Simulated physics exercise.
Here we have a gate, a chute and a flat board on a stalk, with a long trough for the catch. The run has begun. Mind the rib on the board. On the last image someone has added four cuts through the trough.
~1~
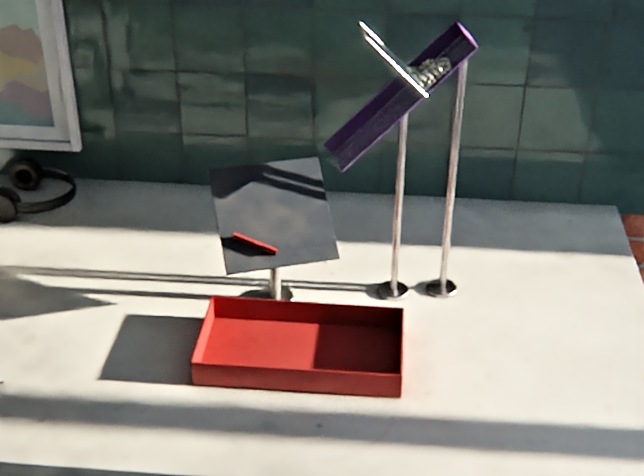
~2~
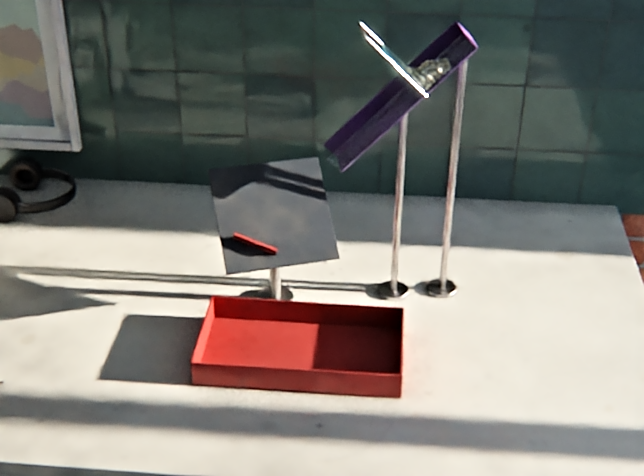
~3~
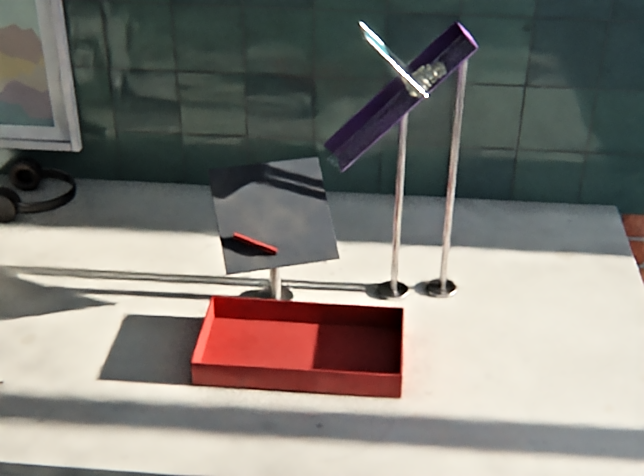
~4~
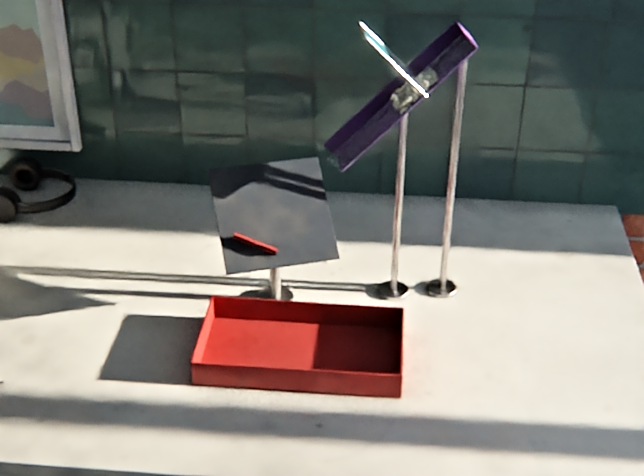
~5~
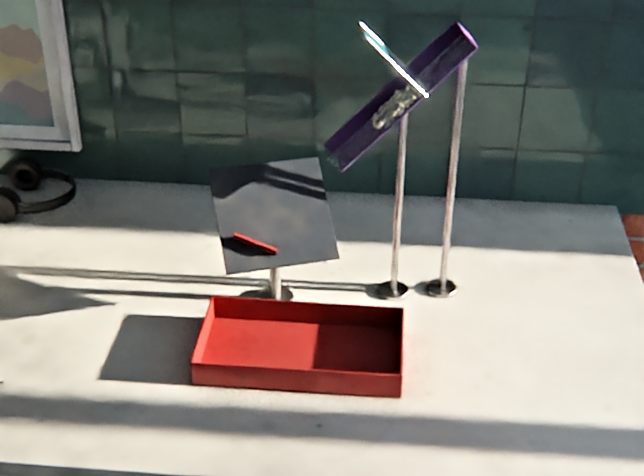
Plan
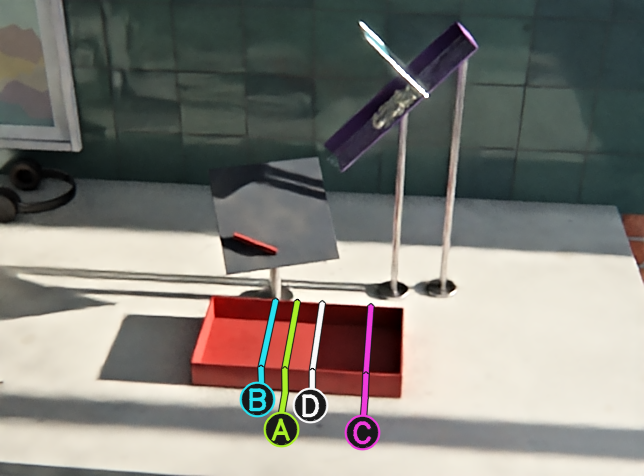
To begin with, a clump of small pale pieces sits behind a thin gate high on a sloping purple chute, above a tilted grey board and an empty red trough. The clump then slides a short way down the chute to the left, passing the gate and stretching out slightly.
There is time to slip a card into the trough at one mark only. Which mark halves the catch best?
The answer is line A.
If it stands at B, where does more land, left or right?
More lands on the right.
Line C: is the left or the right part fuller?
Left.
On the marked copy, line A crosses the front rim at (285, 368); line B crosses the front rim at (261, 367); line C crosses the front rim at (365, 373); line D crosses the front rim at (312, 370).
Choosing A, of what is caught, close to half on the left of the divider, close to half on the right.
Choosing B, of what is caught, a small share on the left of the divider, the bulk on the right.
Choosing C, of what is caught, the whole lot on the left of the divider, none at all on the right.
Choosing D, of what is caught, the bulk on the left of the divider, a small share on the right.
